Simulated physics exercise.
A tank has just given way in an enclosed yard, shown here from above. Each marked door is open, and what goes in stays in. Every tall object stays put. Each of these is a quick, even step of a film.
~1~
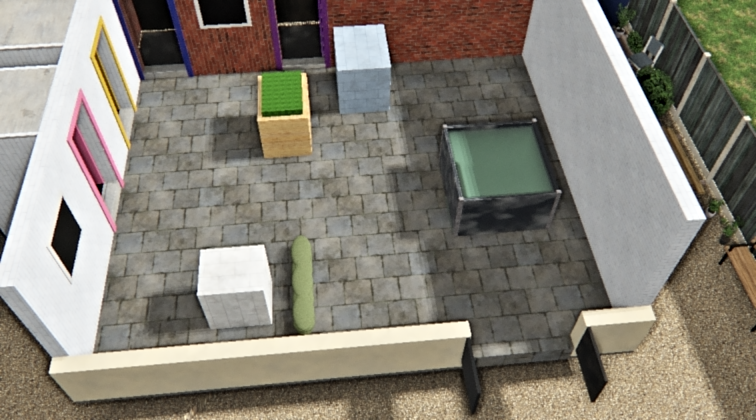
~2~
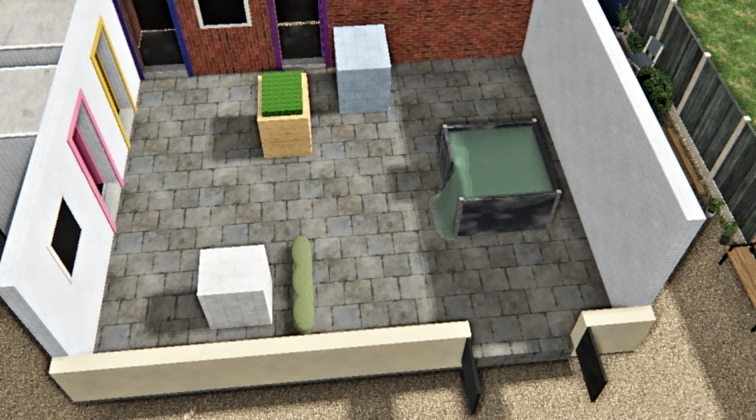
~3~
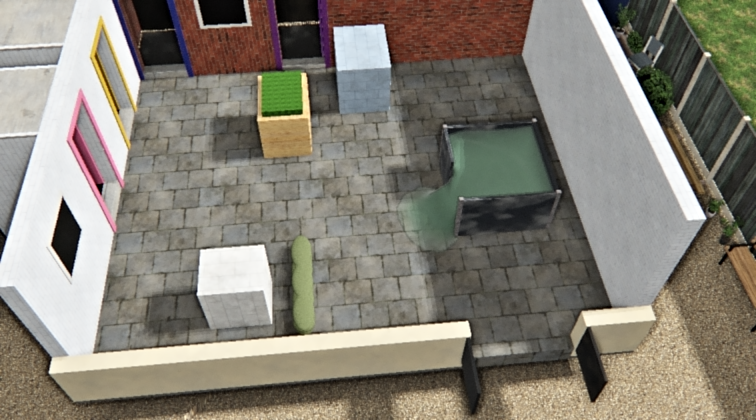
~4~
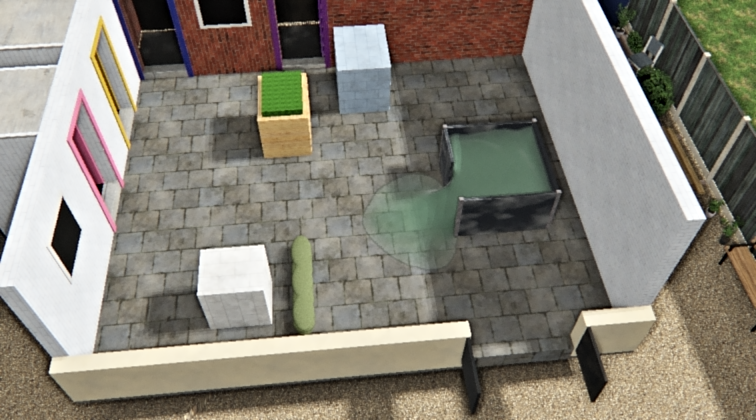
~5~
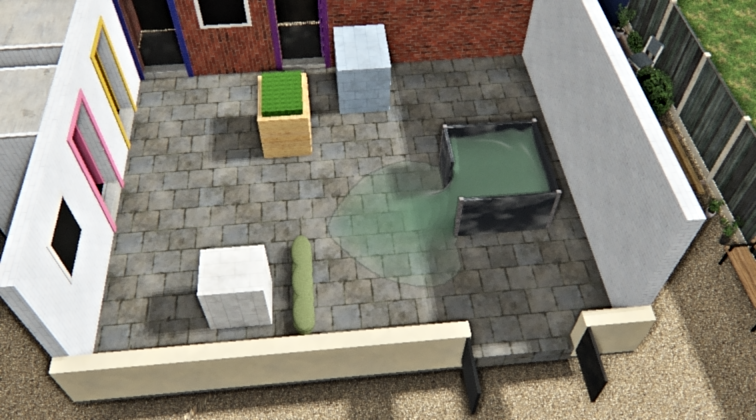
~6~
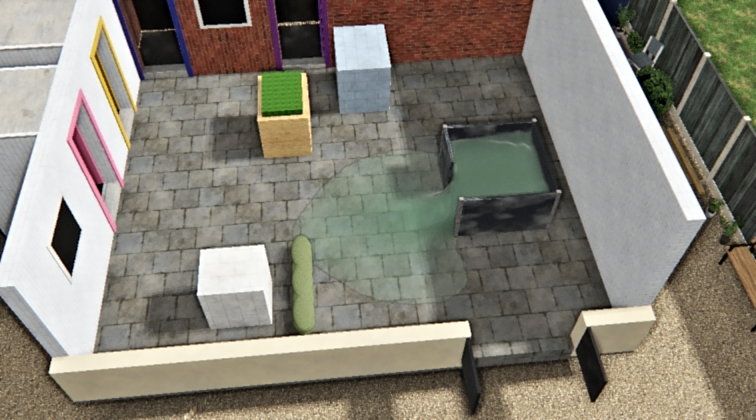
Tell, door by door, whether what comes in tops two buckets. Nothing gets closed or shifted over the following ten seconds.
In turn, the pink door keeps to two buckets or fewer; the purple door keeps to two buckets or fewer; the blue door keeps to two buckets or fewer; the yellow door keeps to two buckets or fewer.
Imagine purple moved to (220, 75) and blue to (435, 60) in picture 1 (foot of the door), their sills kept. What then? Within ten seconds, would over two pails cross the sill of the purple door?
Looking at it, purple door fails to reach the limit here.
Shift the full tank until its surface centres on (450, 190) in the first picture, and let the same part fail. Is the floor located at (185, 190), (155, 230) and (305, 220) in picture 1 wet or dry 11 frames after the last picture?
In that order: Reached by the flood, reached by the flood, reached by the flood.
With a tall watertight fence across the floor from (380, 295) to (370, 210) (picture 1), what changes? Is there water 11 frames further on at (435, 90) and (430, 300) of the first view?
Result, in order: Bone-dry / swamped.
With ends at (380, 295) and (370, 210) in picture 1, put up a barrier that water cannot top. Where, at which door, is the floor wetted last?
It is the door marked blue.
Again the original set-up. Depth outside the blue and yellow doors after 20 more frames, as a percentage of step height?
I'd say around 20 and 70 in a hundred.
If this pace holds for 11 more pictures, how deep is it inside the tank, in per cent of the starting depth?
Somewhere around 44 %, give or take.
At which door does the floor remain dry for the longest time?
Answer - the blue-painted one.
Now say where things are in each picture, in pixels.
In the first frame, still water in the open tank at (499, 162).
In the second frame, the front is at (453, 239), out from the gap at (455, 205).
In the third frame, water pours out at (455, 205) and has run to (403, 207).
In the fourth frame, water pours out at (455, 206) and has run to (367, 221).
In the fifth frame, the front is at (333, 232), out from the gap at (455, 206).
In the sixth frame, the front is at (299, 243), out from the gap at (455, 206).
A moment on, water covers 30 % of the floor; the pink door not reached, the purple door not reached, the blue door not reached, the yellow door not reached.
Next, water covers 40 % of the floor; the pink door wet at the sill, nothing in, the purple door not reached, the blue door not reached, the yellow door not reached.
Then, water covers 55 % of the floor; the pink door under two buckets in, the purple door wet at the sill, nothing in, the blue door not reached, the yellow door wet at the sill, nothing in.
Later, water covers 75 % of the floor; the pink door under two buckets in, the purple door wet at the sill, nothing in, the blue door wet at the sill, nothing in, the yellow door wet at the sill, nothing in.
In the end, water covers 85 % of the floor; the pink door under two buckets in, the purple door wet at the sill, nothing in, the blue door under two buckets in, the yellow door wet at the sill, nothing in.
